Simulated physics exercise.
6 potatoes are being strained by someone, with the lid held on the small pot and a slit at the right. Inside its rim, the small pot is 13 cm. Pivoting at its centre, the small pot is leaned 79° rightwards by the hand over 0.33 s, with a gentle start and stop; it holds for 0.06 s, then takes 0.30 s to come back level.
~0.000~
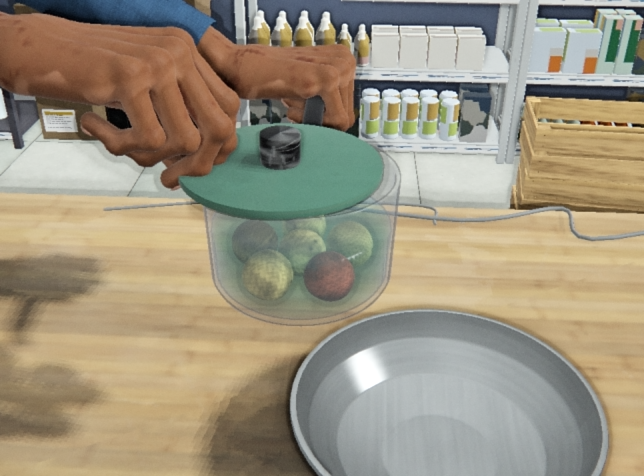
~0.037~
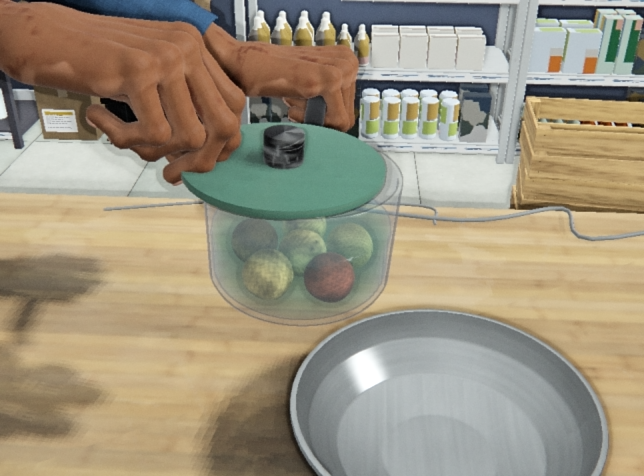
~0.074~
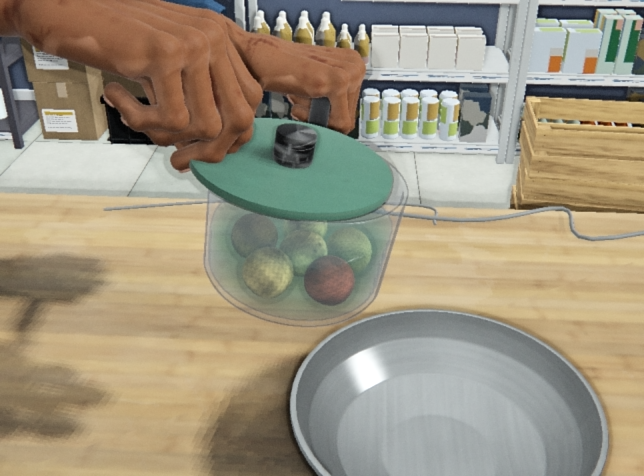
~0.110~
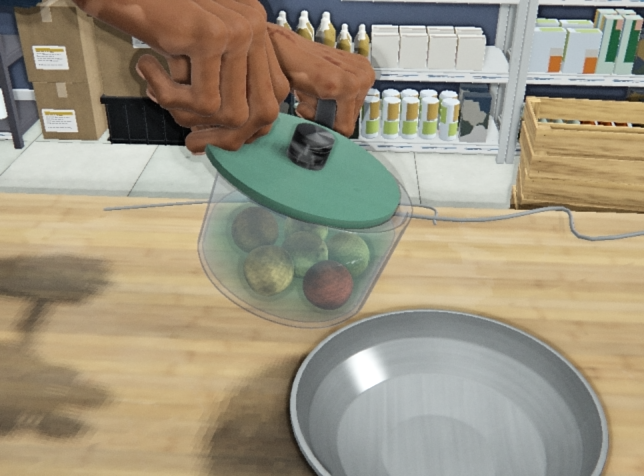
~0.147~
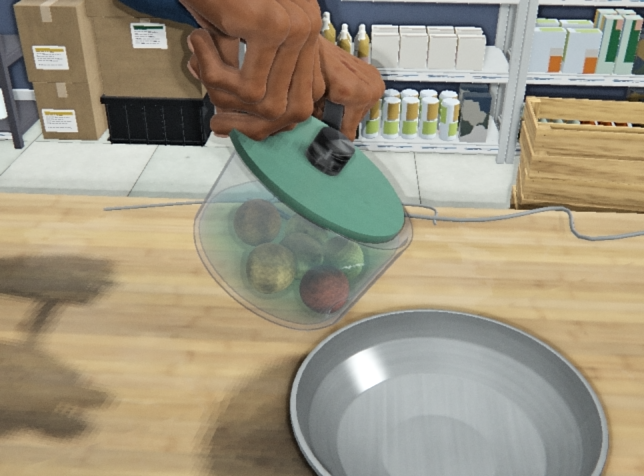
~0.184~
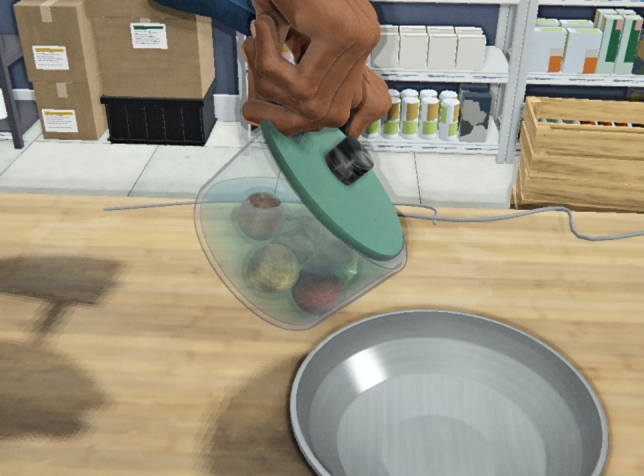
Hands tilting a small clear pot of round potatoes steadily rightwards above a counter, green lid held on, beside a metal bowl.
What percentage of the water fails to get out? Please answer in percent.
About 57 per cent.
Then, 0.31 s in, the tilt is 78° and 85 per cent of the water is still in the small pot.
Then, 0.40 s in, the tilt is 79° and 71 per cent of the water is still in the small pot.
Then, 0.50 s in, the tilt is 57° and 60 per cent of the water is still in the small pot.
Then, 0.60 s in, the tilt is 16° and 57 per cent of the water is still in the small pot.
Finally, 57 per cent of the water is still in the small pot.
